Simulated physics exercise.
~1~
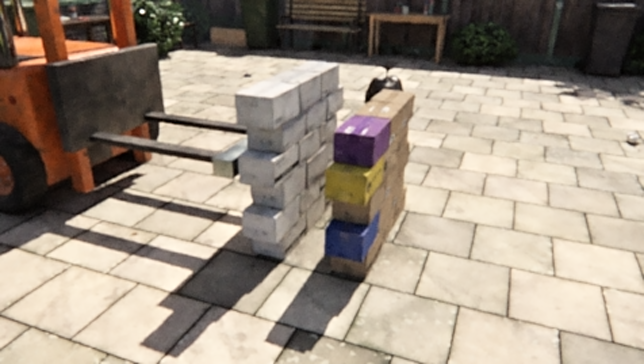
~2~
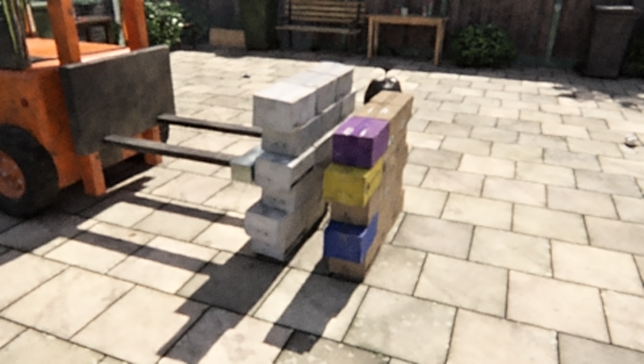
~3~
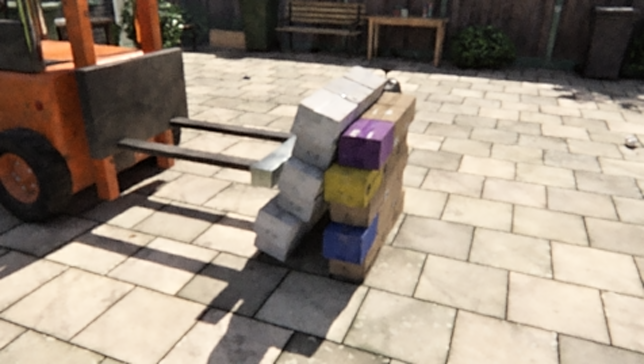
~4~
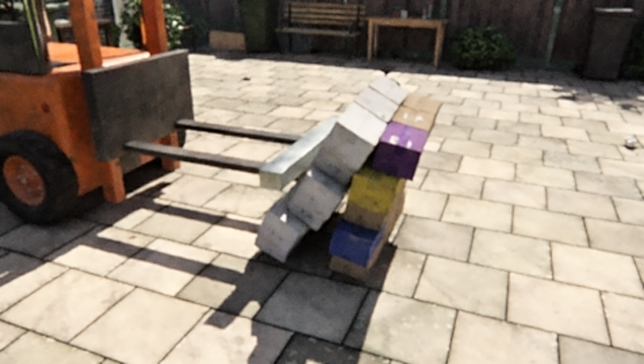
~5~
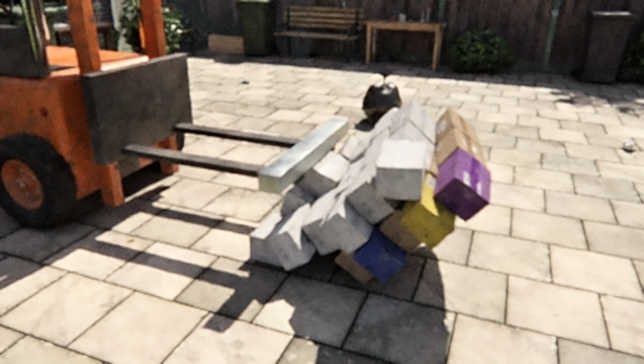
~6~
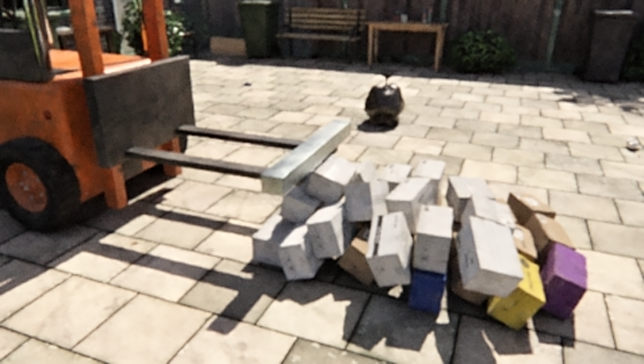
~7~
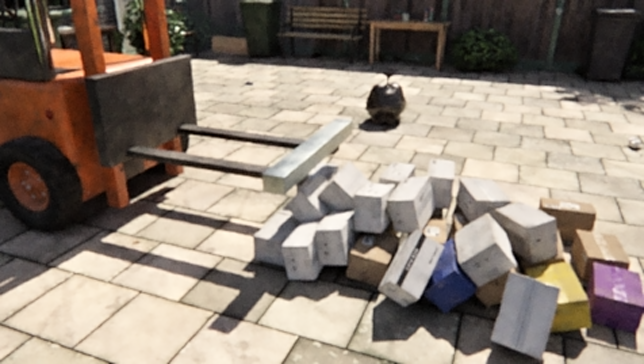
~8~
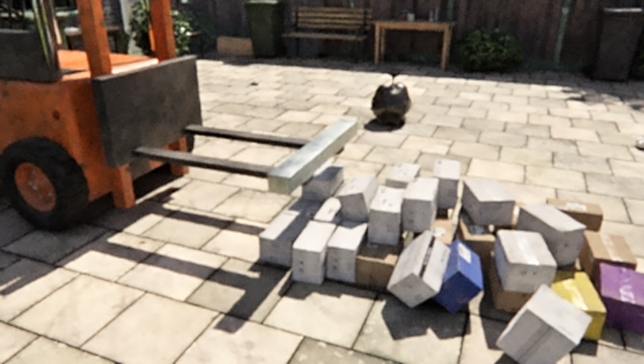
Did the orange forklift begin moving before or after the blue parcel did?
The orange forklift began moving before the blue parcel. The blue parcel was still in its place while the forklift drove forward, and it only shifted once the pale stack had leaned into its wall.
